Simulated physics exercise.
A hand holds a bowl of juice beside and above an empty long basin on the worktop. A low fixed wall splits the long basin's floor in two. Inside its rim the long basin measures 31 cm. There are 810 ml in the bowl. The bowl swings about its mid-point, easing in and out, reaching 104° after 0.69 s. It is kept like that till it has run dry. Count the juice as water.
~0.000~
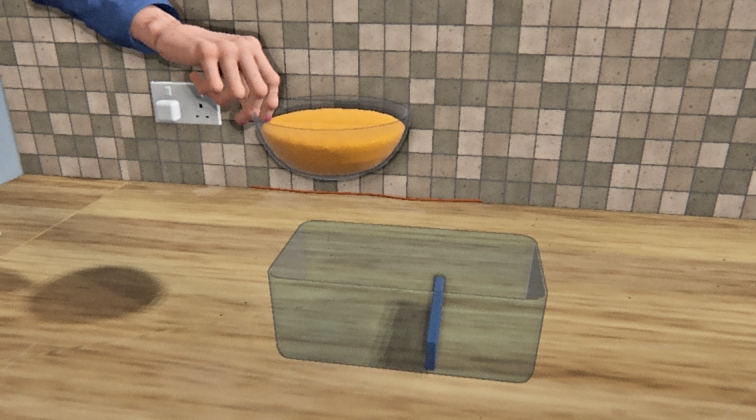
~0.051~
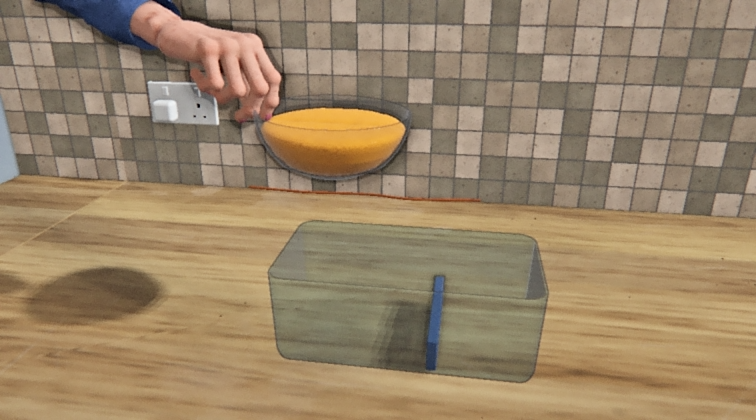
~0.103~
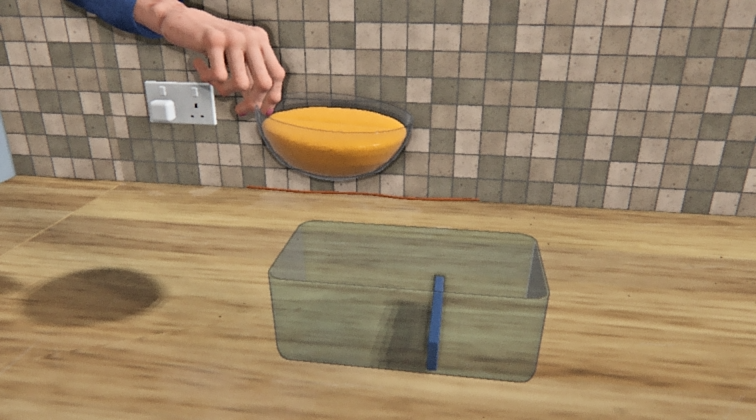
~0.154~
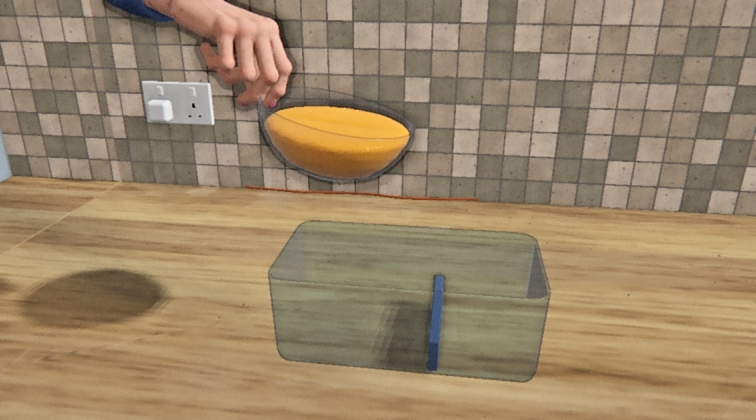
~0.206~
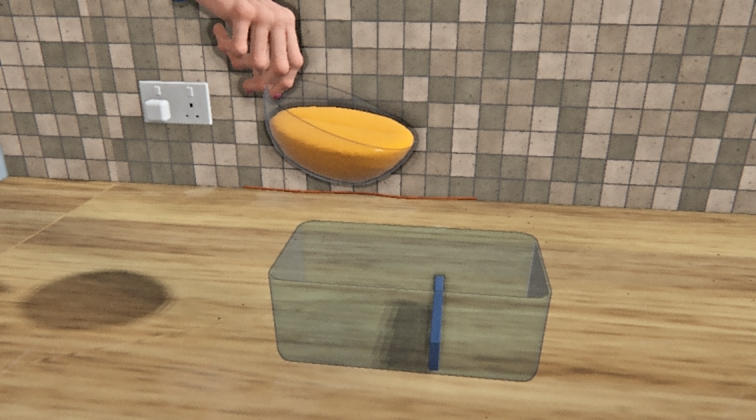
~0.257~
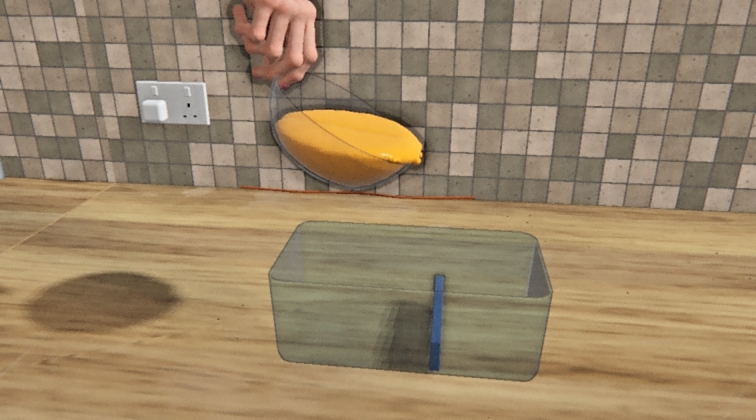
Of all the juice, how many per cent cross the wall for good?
Roughly 50 per cent is past the wall.
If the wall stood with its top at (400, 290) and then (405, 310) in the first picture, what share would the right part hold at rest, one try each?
First 85, then 70 per cent.
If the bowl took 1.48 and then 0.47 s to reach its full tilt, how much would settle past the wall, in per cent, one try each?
In turn about 70 and 45 per cent.
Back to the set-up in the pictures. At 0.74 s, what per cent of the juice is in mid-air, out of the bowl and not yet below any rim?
Near 14 in a hundred.
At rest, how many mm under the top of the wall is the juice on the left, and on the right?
Left about 28 mm, right about 18 mm.
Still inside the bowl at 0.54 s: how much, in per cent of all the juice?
About 8 per cent.
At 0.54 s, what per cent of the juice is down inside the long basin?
Some 58 per cent.
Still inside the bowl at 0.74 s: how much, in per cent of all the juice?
Some 0 per cent.
After 0.54 s the tilt is 92° and 8 per cent is still to pour, 9 is left of the wall and 49 right of it.
After 0.74 s the tilt is 104° and 0 per cent is still to pour, 39 is left of the wall and 47 right of it.
After 0.96 s the tilt is 104° and 0 per cent is still to pour, 46 is left of the wall and 51 right of it.
After 1.19 s the tilt is 104° and 0 per cent is still to pour, 48 is left of the wall and 49 right of it.
In the end 48 per cent lies left of the wall, 50 right of it and 3 outside.
